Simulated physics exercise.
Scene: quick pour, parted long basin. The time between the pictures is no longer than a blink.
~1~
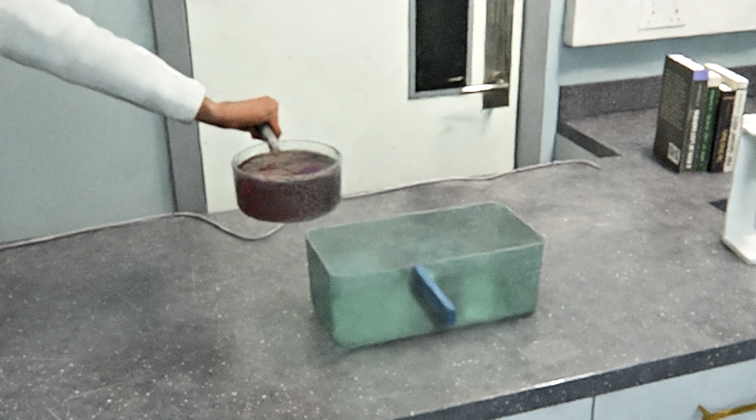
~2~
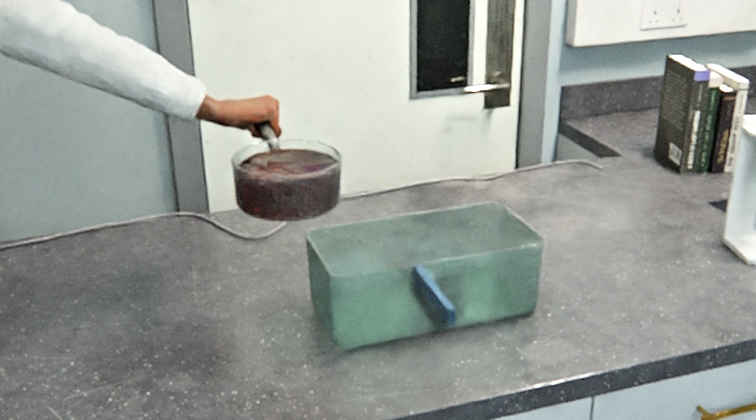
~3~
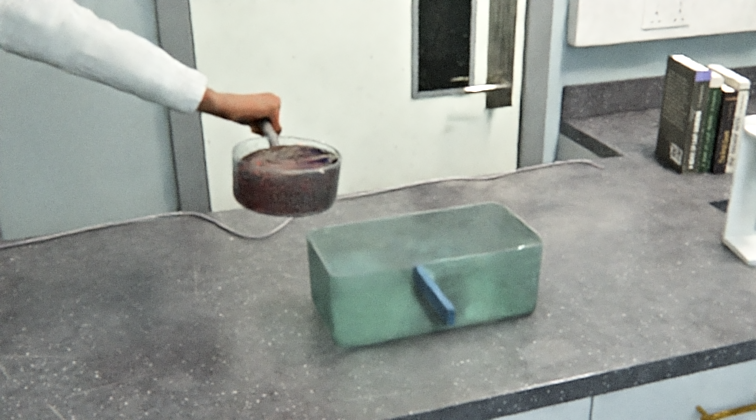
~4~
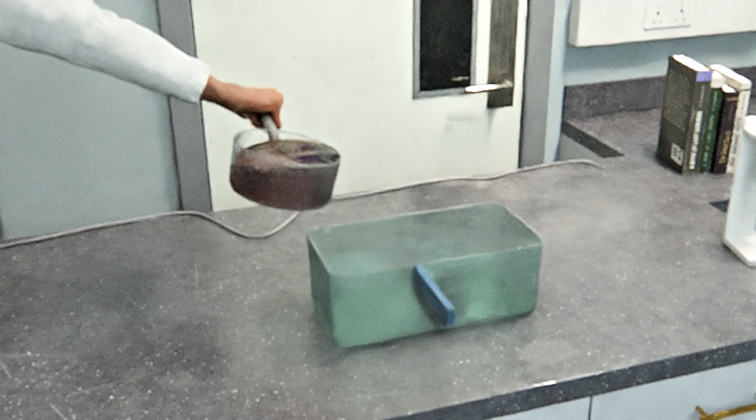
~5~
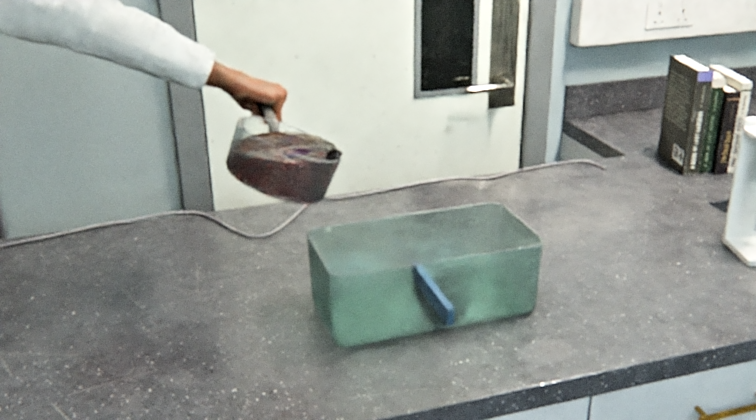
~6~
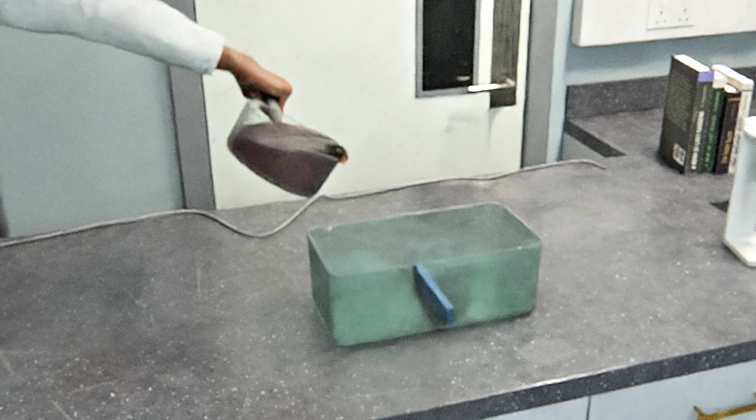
A hand in a white sleeve held a clear bowl of dark liquid beside a divided greenish tank, then tilted it steadily to the right until the liquid reached the lip and began to spill over.
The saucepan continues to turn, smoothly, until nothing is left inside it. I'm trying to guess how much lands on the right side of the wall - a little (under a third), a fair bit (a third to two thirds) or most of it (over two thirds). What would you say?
I would say a fair bit, a third to two thirds.
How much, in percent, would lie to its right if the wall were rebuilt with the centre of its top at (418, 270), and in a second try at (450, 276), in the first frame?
In order, some 60 and 10 in a hundred.
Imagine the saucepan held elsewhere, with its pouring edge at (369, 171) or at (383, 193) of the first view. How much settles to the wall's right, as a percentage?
First try: About 55 %; second try: About 55 %.
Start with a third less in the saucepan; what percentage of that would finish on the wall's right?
My estimate is about 30 percent.
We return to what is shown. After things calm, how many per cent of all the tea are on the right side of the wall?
Roughly 40 percent of it.
A moment on, the saucepan is tipped on its side and 34 per cent is still to pour, 7 is left of the wall and 0 right of it.
Next, the saucepan is tipped right over and 3 per cent is still to pour, 29 is left of the wall and 50 right of it.
Then the saucepan is tipped right over and 0 per cent is still to pour, 39 is left of the wall and 36 right of it.
Later the saucepan is tipped right over and 0 per cent is still to pour, 50 is left of the wall and 41 right of it.
In the end 52 per cent lies left of the wall, 40 right of it and 7 outside.
